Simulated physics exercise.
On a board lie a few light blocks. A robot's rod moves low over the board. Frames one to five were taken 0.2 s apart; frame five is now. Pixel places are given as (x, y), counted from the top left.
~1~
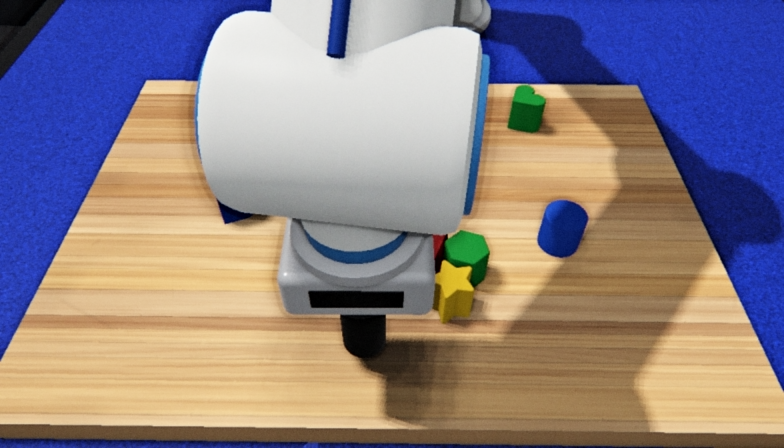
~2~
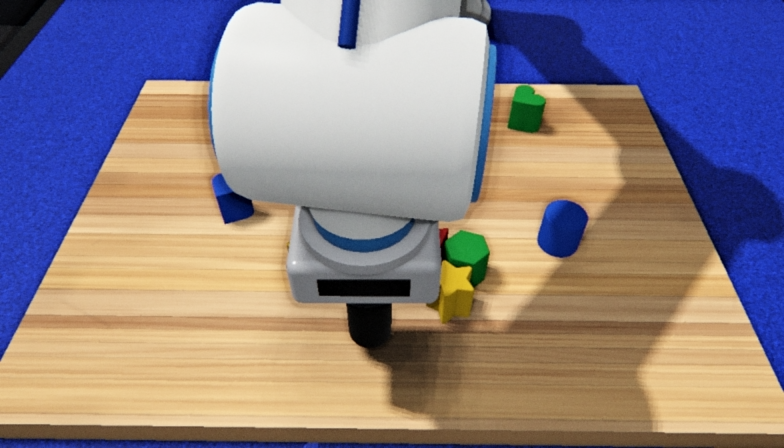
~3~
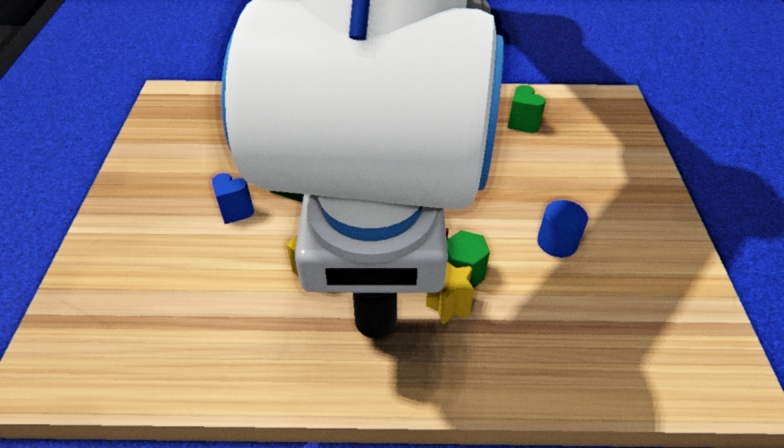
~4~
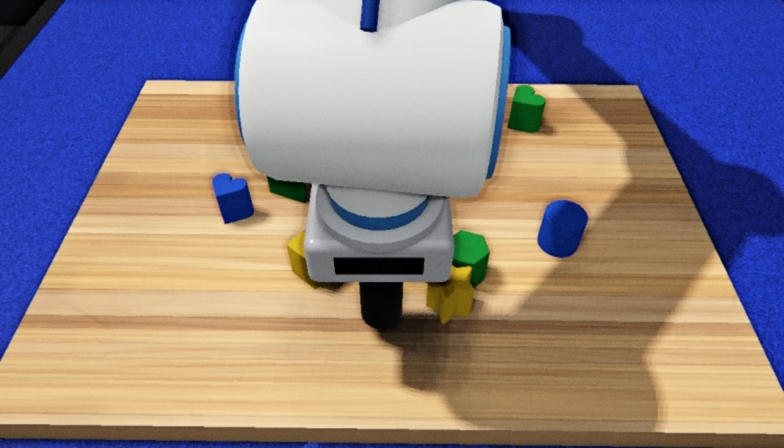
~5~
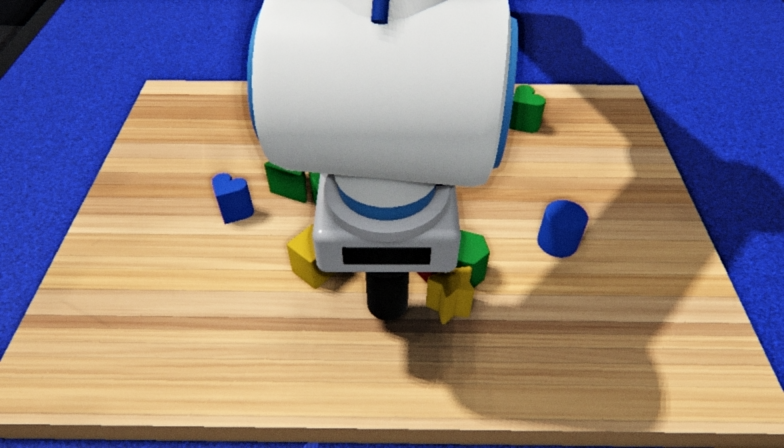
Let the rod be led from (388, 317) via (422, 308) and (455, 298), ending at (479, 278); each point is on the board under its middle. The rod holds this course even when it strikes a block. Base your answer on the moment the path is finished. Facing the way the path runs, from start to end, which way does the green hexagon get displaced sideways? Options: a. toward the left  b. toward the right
Letter a.
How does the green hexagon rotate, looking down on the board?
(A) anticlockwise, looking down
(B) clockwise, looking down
A.
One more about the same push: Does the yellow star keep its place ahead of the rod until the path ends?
No, that is not what happens.
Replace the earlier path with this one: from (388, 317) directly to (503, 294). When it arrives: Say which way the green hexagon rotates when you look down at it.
Verdict: Counterclockwise.
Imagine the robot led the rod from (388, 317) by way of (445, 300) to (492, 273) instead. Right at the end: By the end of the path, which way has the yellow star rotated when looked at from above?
Rotates clockwise.
The first path, step by step. Halfway along, rod (442, 290); yellow star (486, 277), turned 25° clockwise; green hexagon (474, 240).
At the end, rod (482, 264); red triangular block unmoved; yellow star (514, 271), turned 80° clockwise; green hexagon (488, 221), turned 20° anticlockwise.
